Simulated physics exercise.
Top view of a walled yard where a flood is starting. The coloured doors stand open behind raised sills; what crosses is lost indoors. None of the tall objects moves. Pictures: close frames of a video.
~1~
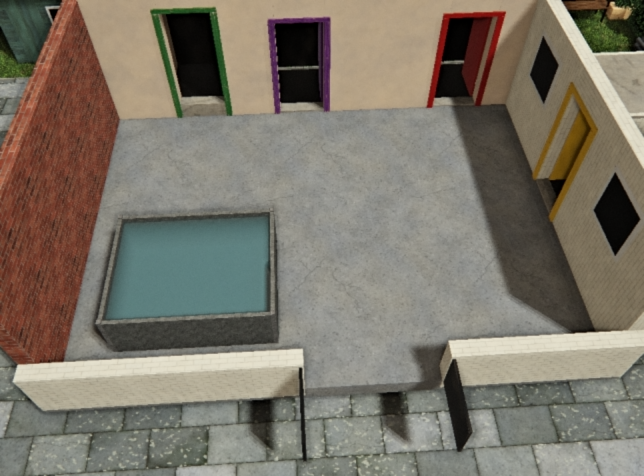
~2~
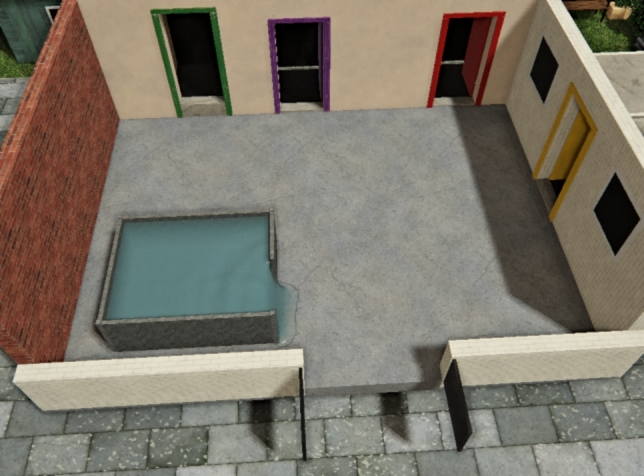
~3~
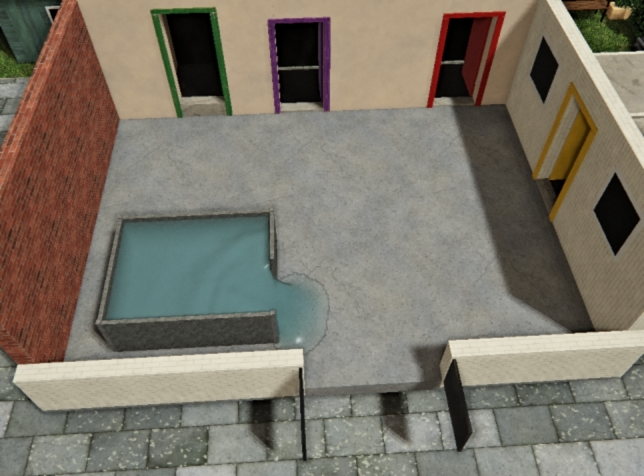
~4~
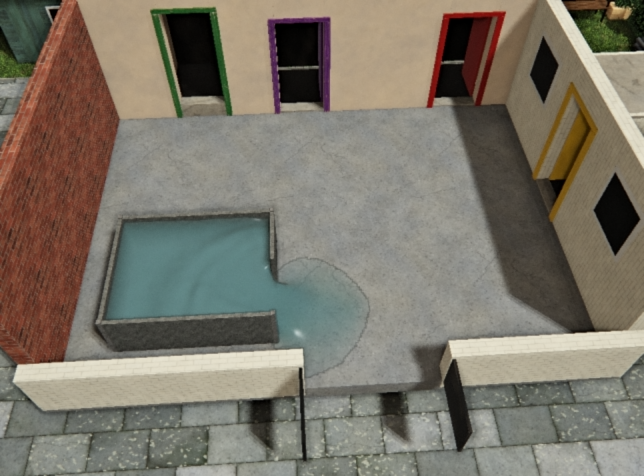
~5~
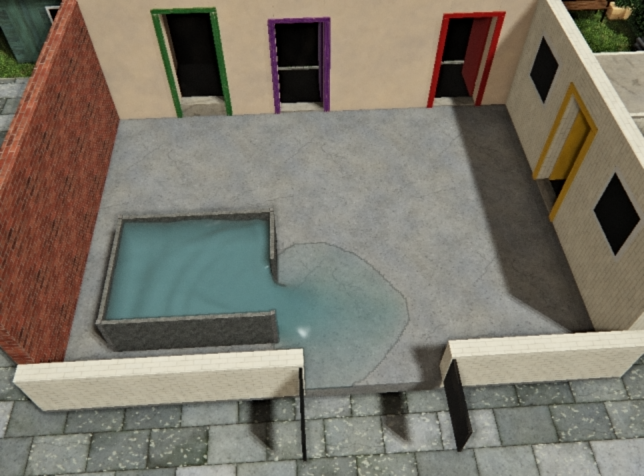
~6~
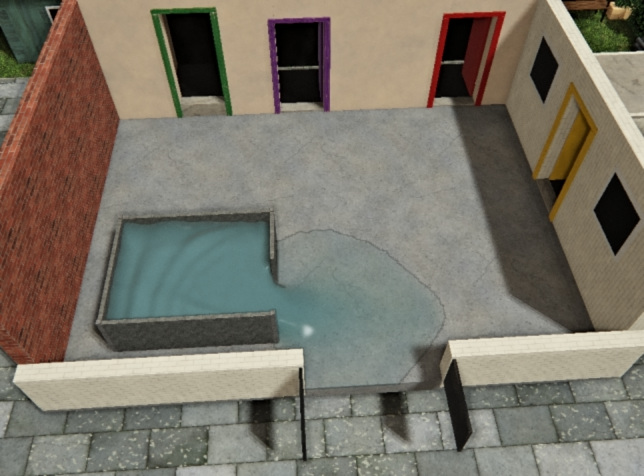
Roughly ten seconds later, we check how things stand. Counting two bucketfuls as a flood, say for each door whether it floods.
My prediction: Red door: Too much gets in there; yellow door: Too much gets in there; green door: Not too much gets in there; purple door: Not too much gets in there.
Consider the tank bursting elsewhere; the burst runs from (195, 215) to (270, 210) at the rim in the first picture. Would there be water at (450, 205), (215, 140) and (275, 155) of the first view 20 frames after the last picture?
In turn: Clear, awash, awash.
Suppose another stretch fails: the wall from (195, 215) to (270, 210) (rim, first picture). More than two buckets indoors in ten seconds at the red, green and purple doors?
Here's how it goes: The red door gets beyond the mark, while the green door never reaches it and the purple door gets beyond the mark.
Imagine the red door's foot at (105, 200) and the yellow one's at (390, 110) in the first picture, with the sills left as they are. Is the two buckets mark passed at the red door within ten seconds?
The red one falls short.
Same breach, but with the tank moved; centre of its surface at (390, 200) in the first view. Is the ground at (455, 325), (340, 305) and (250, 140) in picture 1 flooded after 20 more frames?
As listed: Reached, reached, untouched.
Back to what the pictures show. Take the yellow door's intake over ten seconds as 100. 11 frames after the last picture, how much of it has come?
I make it 0 per cent.
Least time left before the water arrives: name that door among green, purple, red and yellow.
The answer here is the yellow-painted one.
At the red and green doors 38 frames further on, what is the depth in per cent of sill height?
First 330 percent, then 0 percent.
A moment on, water covers 25 % of the floor; the red door not reached, the yellow door not reached, the green door not reached, the purple door not reached.
Next, water covers 35 % of the floor; the red door not reached, the yellow door not reached, the green door not reached, the purple door not reached.
Then, water covers 40 % of the floor; the red door not reached, the yellow door over two buckets in, the green door not reached, the purple door not reached.
Later, water covers 50 % of the floor; the red door over two buckets in, the yellow door over two buckets in, the green door not reached, the purple door not reached.
In the end, water covers 80 % of the floor; the red door far over two buckets in, the yellow door far over two buckets in, the green door wet at the sill, nothing in, the purple door wet at the sill, nothing in.
